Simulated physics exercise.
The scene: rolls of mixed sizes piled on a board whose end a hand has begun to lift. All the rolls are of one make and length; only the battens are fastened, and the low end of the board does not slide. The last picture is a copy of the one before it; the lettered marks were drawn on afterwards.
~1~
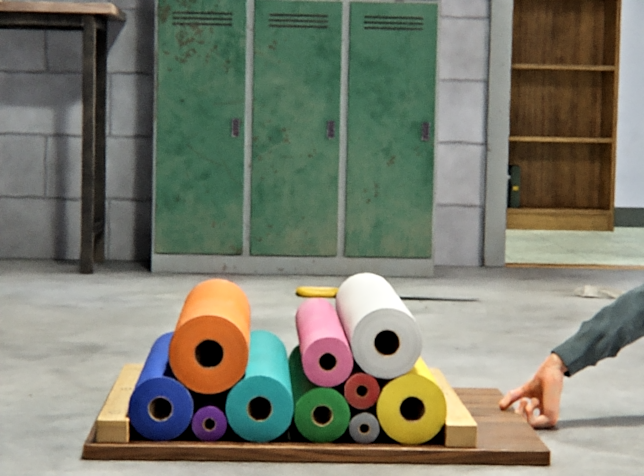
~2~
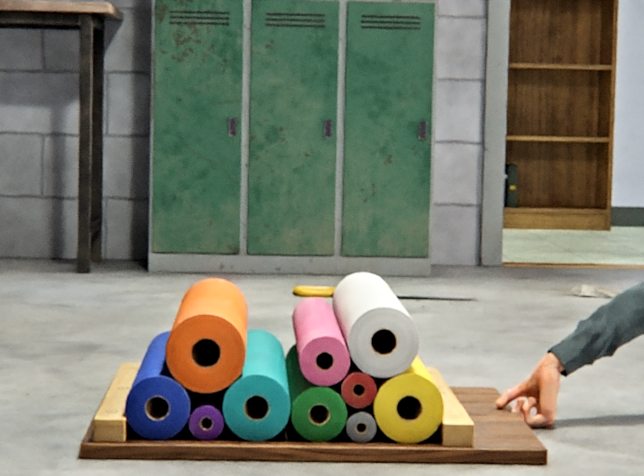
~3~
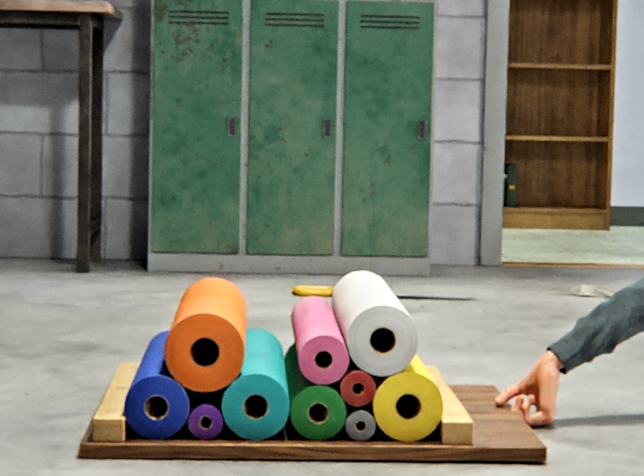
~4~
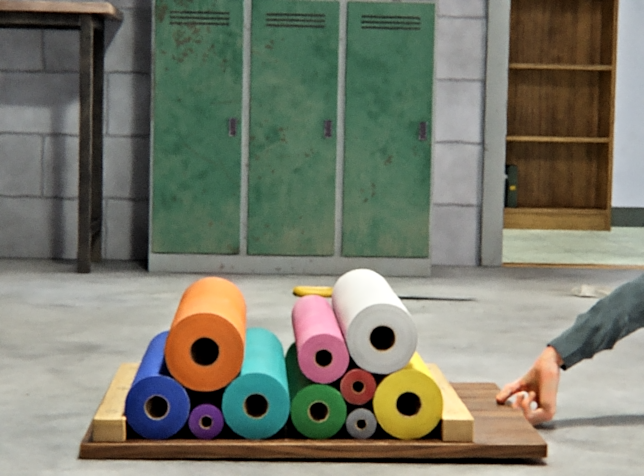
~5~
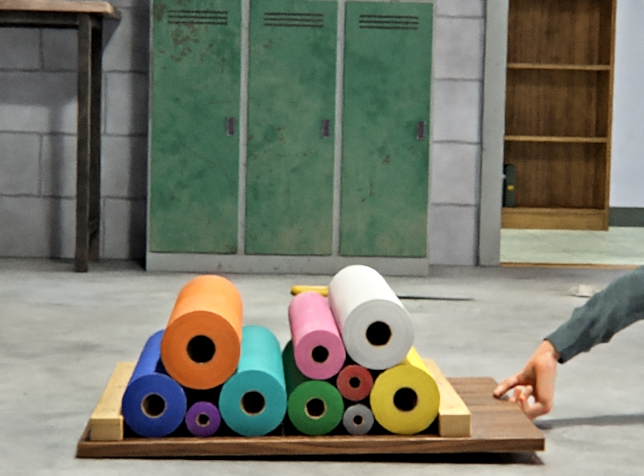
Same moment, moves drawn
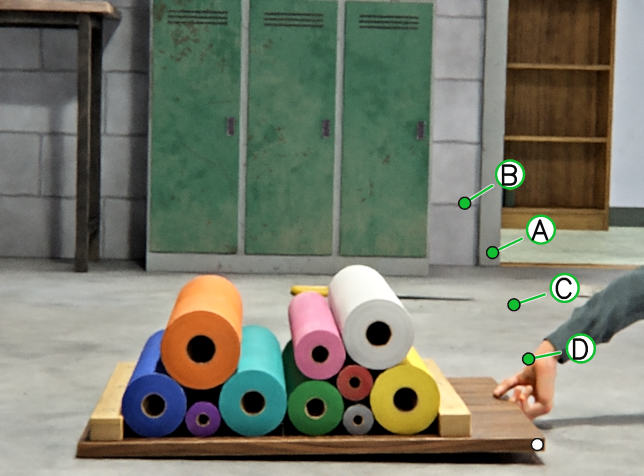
A hand at the right end of a wooden board barely moved it, raising that end very slightly at most, while the stacked colourful rolls stayed in place between the battens.
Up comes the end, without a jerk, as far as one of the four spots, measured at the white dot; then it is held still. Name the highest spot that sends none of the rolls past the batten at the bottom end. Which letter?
Stop at B.
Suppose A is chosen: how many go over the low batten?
The count is none.
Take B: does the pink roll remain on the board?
Yes, with B.
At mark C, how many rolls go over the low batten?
It comes to none.
On the marked copy, A at (493, 253); B at (465, 203); C at (514, 305); D at (528, 359); the white dot at (537, 445).
Taking B. A third of the way, board at 19°.
Two thirds of the way, board at 34°.
When it is over, board at 34°, none over the low batten.
As for the rest, A none over the low batten; C none over the low batten; D none over the low batten.
